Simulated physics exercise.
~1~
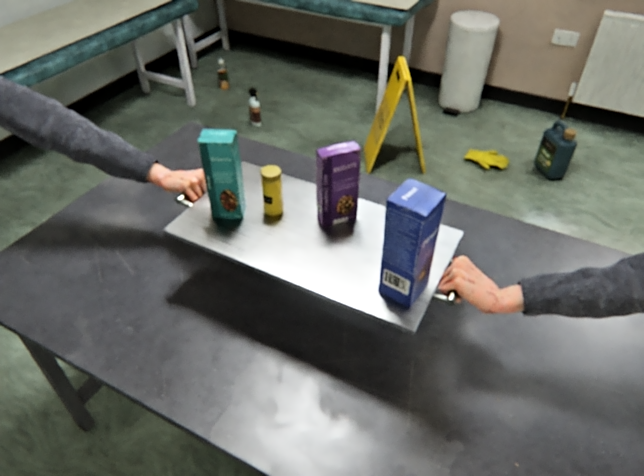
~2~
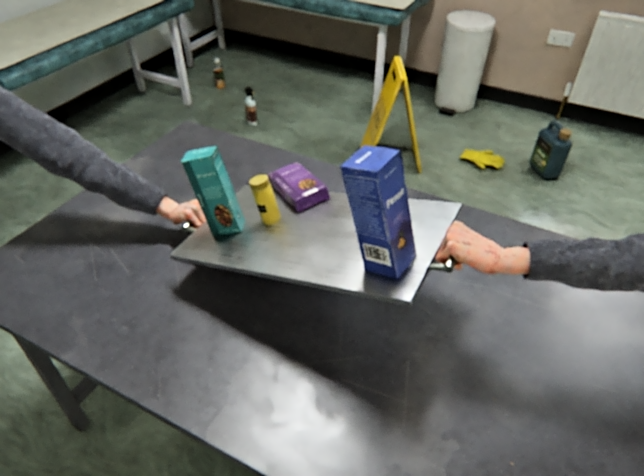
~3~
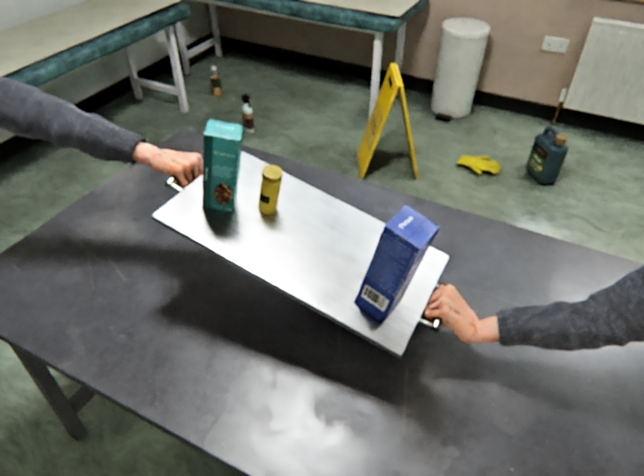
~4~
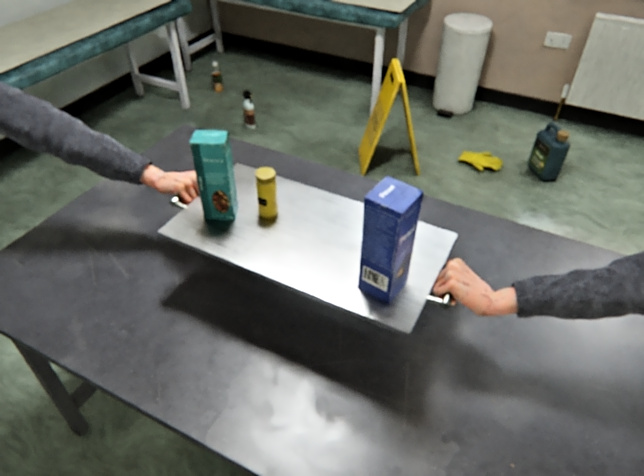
Two hands tilted a tray holding two cartons, a purple packet and a yellow shaker down to the left, and the packet toppled and went off; they tipped it right, then levelled it with the turquoise carton, shaker and blue carton still upright.
